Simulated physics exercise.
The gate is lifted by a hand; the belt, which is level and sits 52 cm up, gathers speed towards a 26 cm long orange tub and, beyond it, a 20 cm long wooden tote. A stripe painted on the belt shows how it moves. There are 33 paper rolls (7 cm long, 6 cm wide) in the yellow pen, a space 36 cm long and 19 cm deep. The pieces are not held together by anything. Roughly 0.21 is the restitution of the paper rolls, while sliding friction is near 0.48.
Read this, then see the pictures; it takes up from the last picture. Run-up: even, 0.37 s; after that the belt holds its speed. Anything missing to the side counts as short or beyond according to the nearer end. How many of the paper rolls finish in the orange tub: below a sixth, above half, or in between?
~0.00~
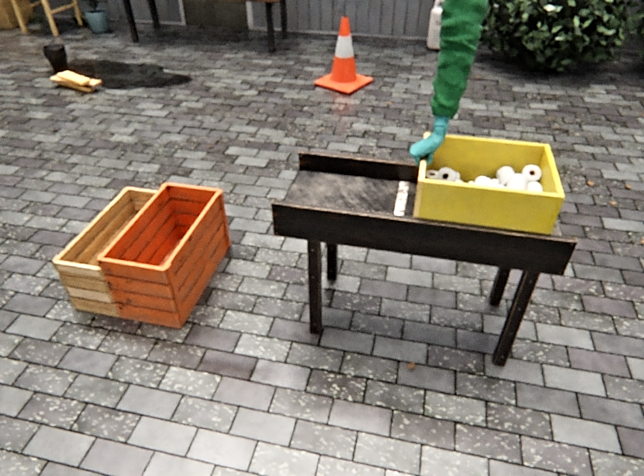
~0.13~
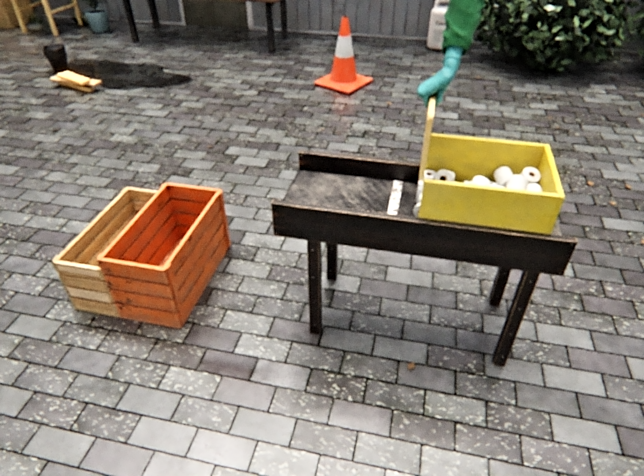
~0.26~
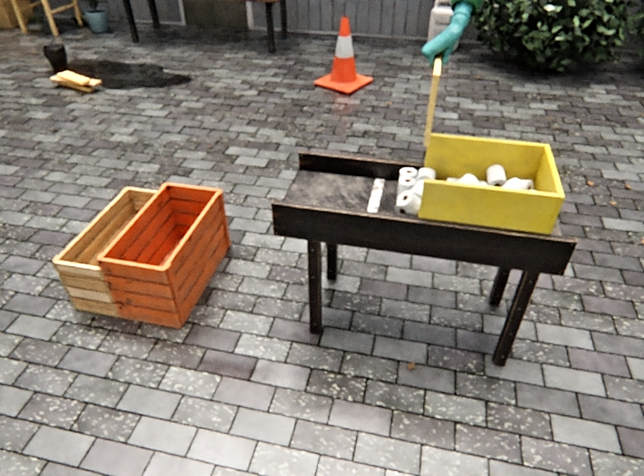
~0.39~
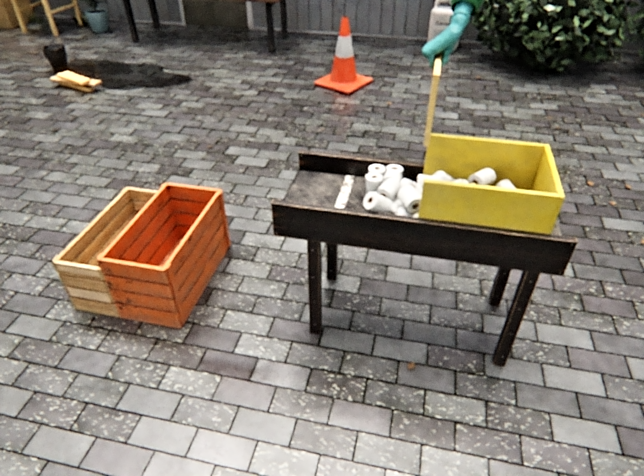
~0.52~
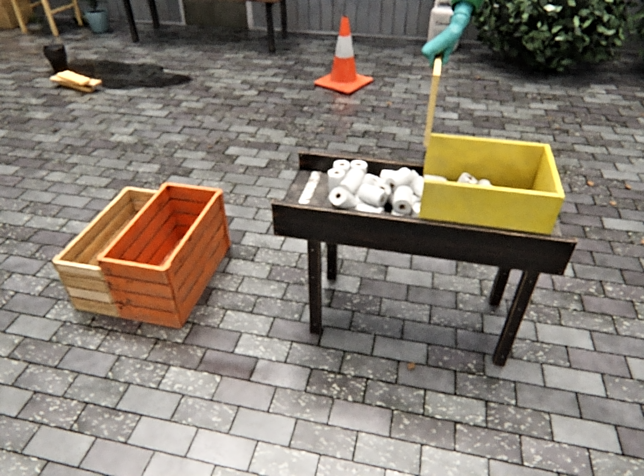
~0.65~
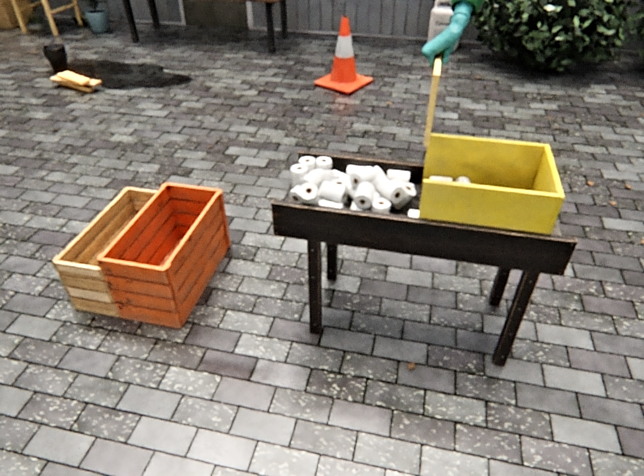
Count for the orange tub: Smaller than a sixth of the items land there.
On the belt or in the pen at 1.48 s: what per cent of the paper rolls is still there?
Close to 5 per cent, I'd say.
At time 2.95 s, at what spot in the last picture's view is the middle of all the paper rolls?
Around (233, 283).
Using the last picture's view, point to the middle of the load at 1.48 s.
I'd say close to (225, 280).
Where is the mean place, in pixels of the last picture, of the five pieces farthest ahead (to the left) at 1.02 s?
They're centred near (219, 262).
After 1.02 s, 1 still in the yellow pen, 10 on the belt, 3 on the ground short of the orange tub and 19 in the air.
After 1.48 s, 1 still in the yellow pen, 1 on the belt, 22 on the ground short of the orange tub and 9 in the air.
After 2.12 s, 1 on the belt, 31 on the ground short of the orange tub and 1 on the ground beyond the wooden tote.
Final count (at 2.95 s), 30 on the ground short of the orange tub and 3 on the ground beyond the wooden tote. Asked share, 0 of 33, 0 per cent.
